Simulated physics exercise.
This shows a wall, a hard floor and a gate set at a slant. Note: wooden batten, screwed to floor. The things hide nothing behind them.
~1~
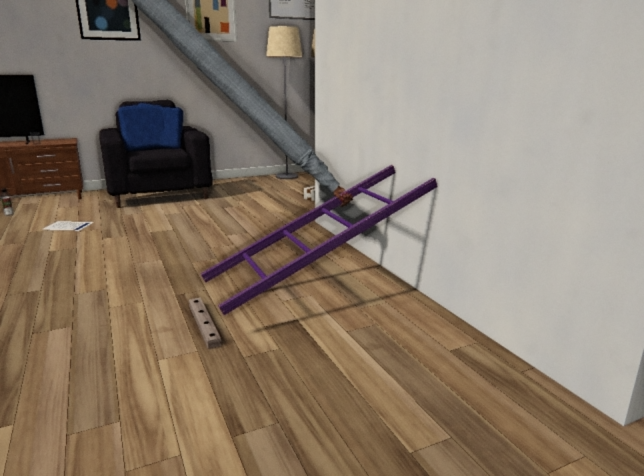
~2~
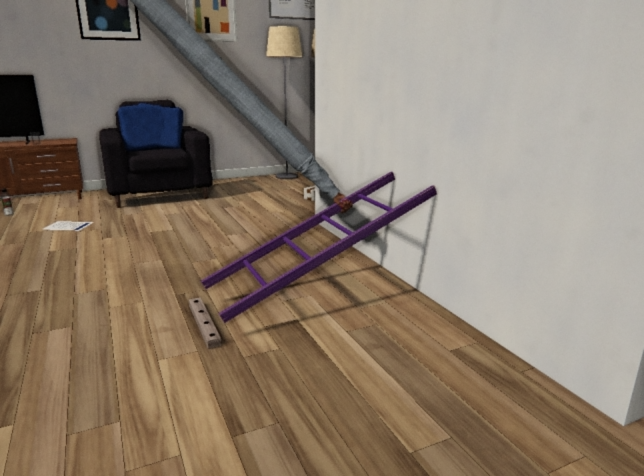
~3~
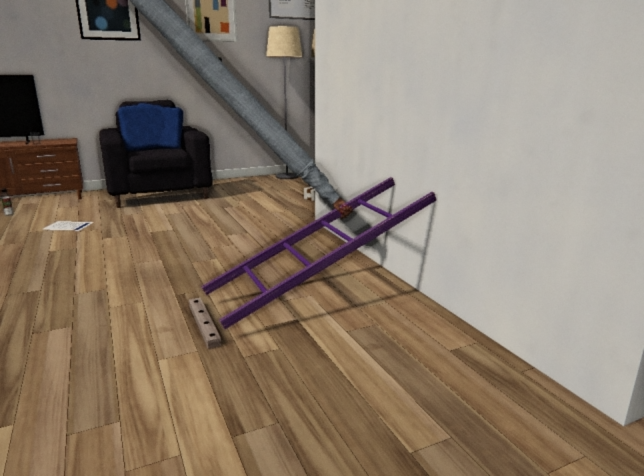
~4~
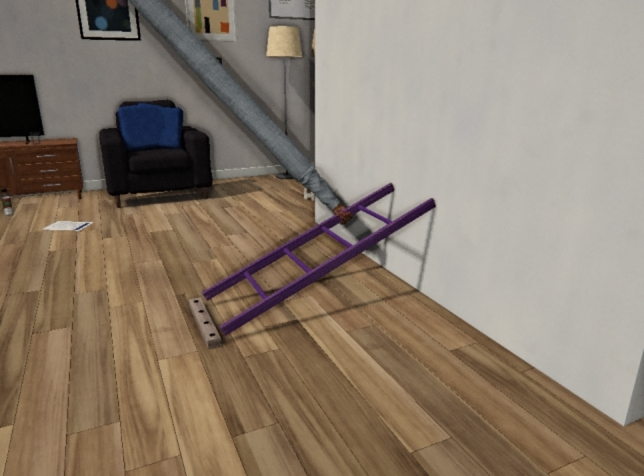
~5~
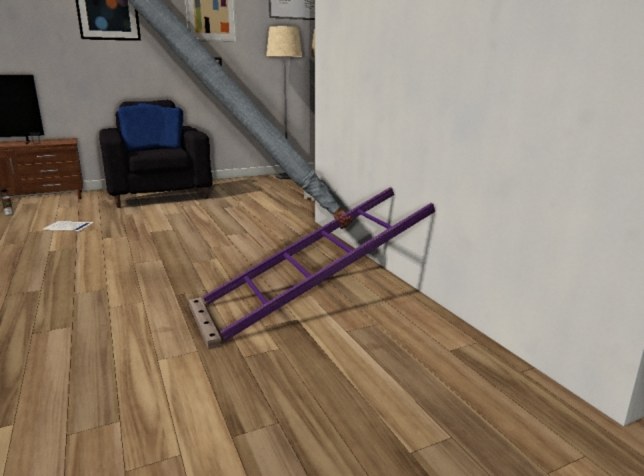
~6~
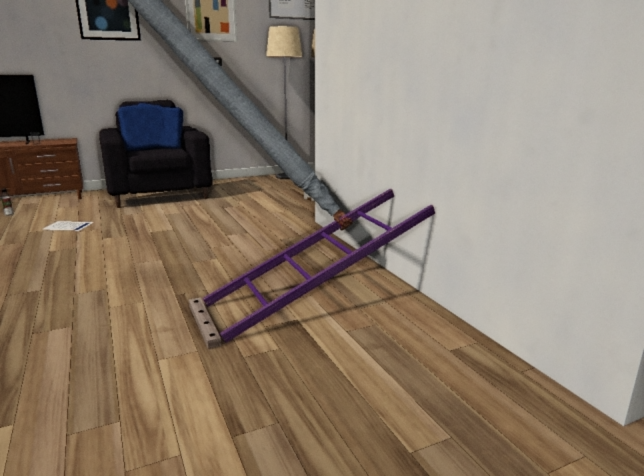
To begin with, a grey mechanical arm holds a purple ladder-like gate at a slant by the white wall, its lower end just above the wooden floor near a batten. The arm lowers the gate slightly until its foot sits beside the batten, then stays gripping it.
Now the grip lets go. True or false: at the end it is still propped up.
True.
Then, 0.14 s past the last view, purple gate moving near (318, 258).
Finally, the purple gate holds its place, near (318, 258).
